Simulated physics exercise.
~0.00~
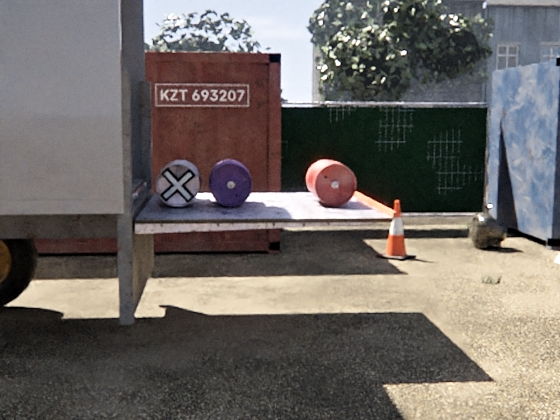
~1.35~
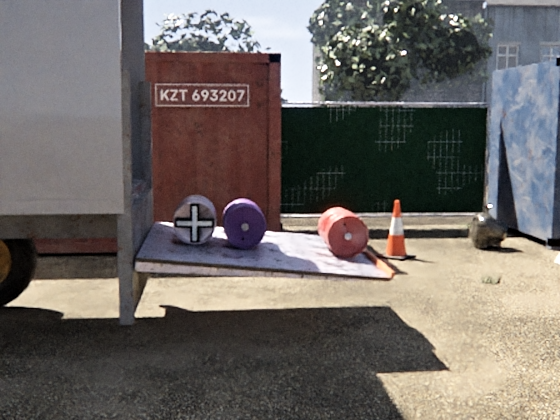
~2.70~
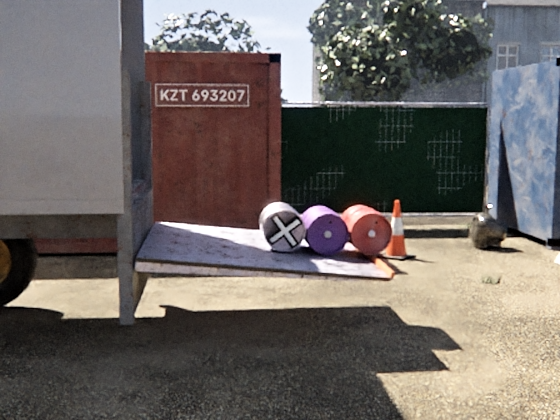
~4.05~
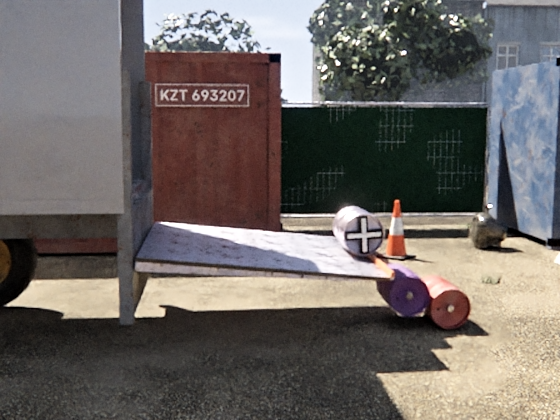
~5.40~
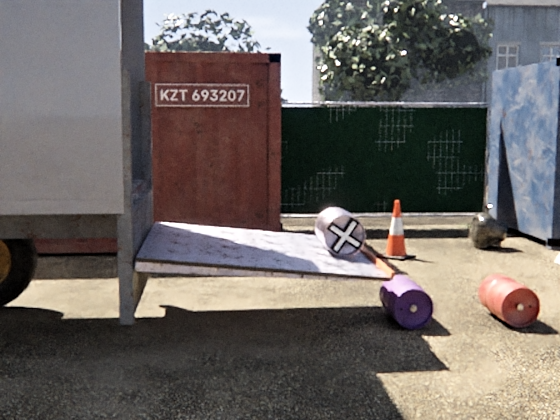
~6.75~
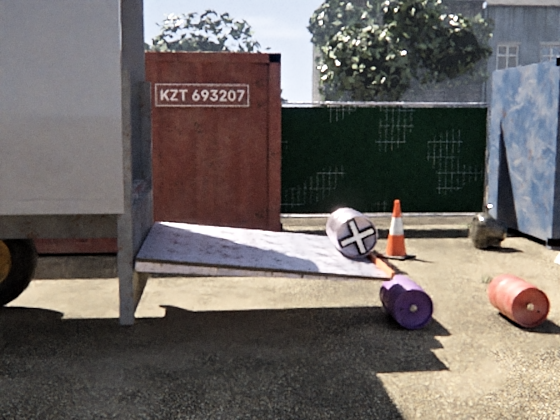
The lift platform at the back of a van tilted down to the right, and three kegs rolled along it; the red and purple ones dropped onto the ground, while the one marked with a cross stayed near the platform's lower edge.
